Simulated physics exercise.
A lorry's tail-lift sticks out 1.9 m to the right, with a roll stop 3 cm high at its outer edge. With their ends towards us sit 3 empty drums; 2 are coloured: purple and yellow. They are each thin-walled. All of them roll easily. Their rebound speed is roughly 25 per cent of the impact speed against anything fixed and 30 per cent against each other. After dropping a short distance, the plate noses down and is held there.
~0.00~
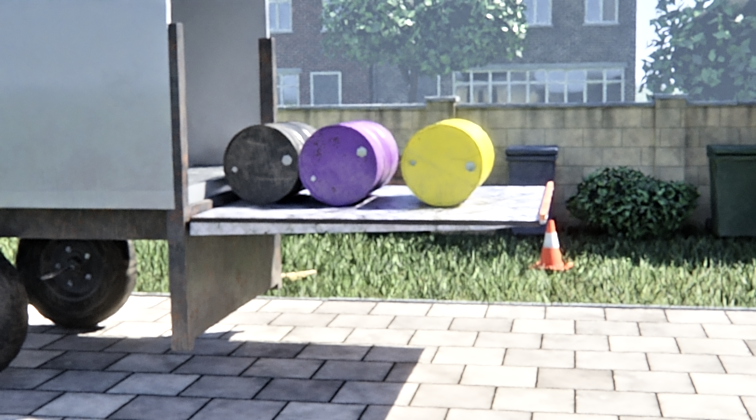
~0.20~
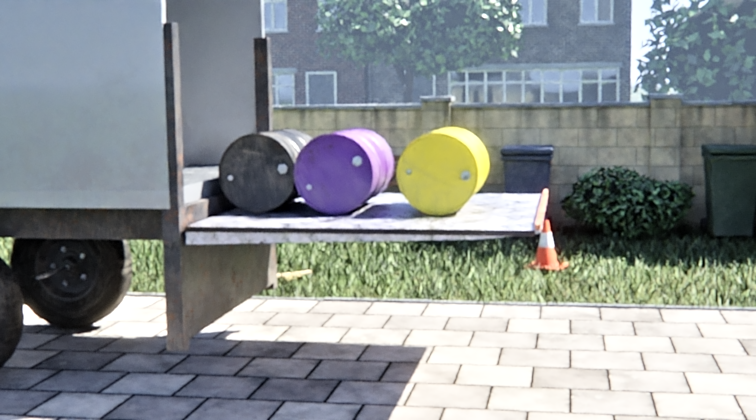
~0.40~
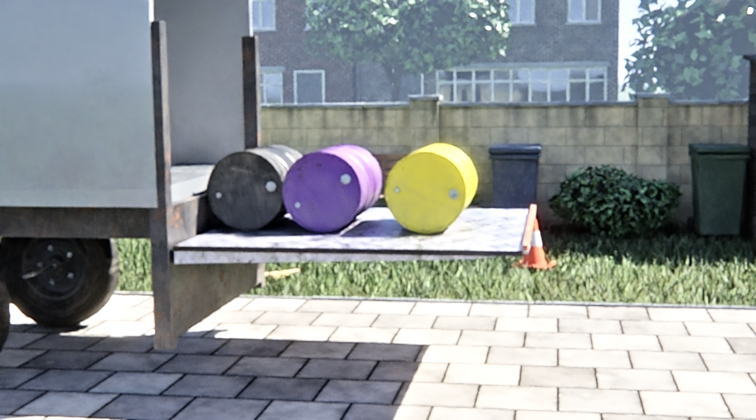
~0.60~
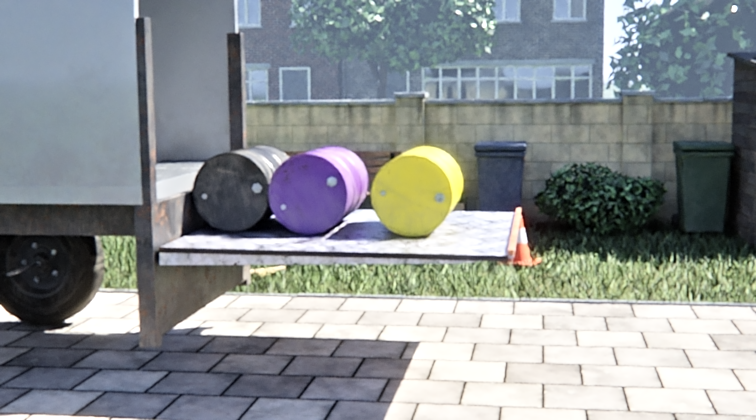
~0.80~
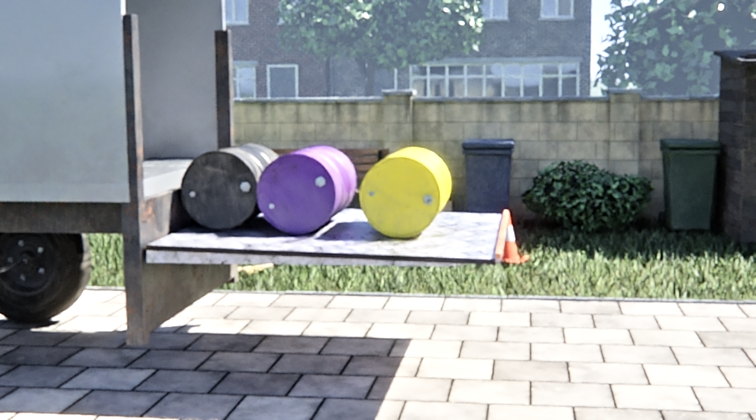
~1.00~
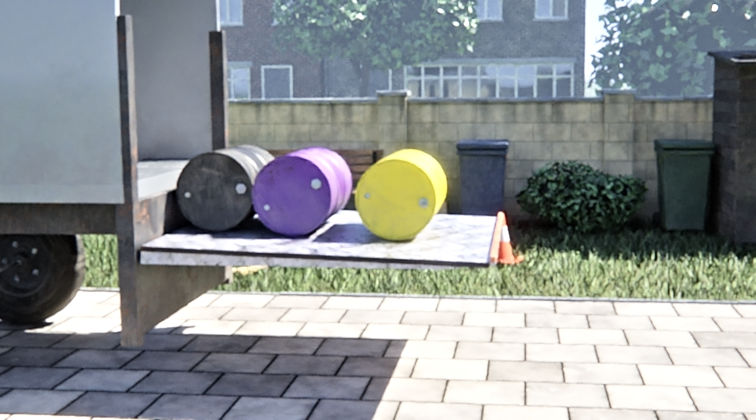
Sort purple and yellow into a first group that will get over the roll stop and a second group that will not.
Purple: Second group; yellow: Second group.
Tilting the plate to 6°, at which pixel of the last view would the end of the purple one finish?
It would finish close to (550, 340) in the last picture.
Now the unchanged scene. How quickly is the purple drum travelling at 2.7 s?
Close to 0.2 m/s at that moment.
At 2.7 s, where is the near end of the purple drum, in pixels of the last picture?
Around pixel (318, 197).
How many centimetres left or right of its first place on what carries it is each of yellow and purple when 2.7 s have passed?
Yellow has gone 15 cm to the right and purple 15 cm to the right.
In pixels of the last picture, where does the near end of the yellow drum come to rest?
Roughly (474, 203).
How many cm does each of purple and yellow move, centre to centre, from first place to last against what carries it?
Purple 60, yellow 50.
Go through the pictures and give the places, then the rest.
In the first frame, purple (338, 165), yellow (442, 165); plate level; stop at (543, 217); 3 of the 3 make up the bottom layer on the plate.
In the second frame, purple (334, 174), yellow (437, 174); plate level.
In the third frame, purple (322, 192), yellow (426, 193); plate level.
In the fourth frame, purple (308, 194), yellow (412, 196); plate tilted 1°; stop at (511, 253).
In the fifth frame, purple (297, 194), yellow (400, 197); plate tilted 1°.
In the sixth frame, purple (292, 196), yellow (396, 200); plate tilted 2°; stop at (493, 259).
By 2.7 s, purple is on the plate, 105 cm from the stop, rolling right; yellow is on the plate, 40 cm from the stop, rolling right; 0 gone from the plate.
Finally (5.0 s), purple is on the plate, 60 cm from the stop; yellow is on the plate, 10 cm from the stop; 0 gone from the plate.
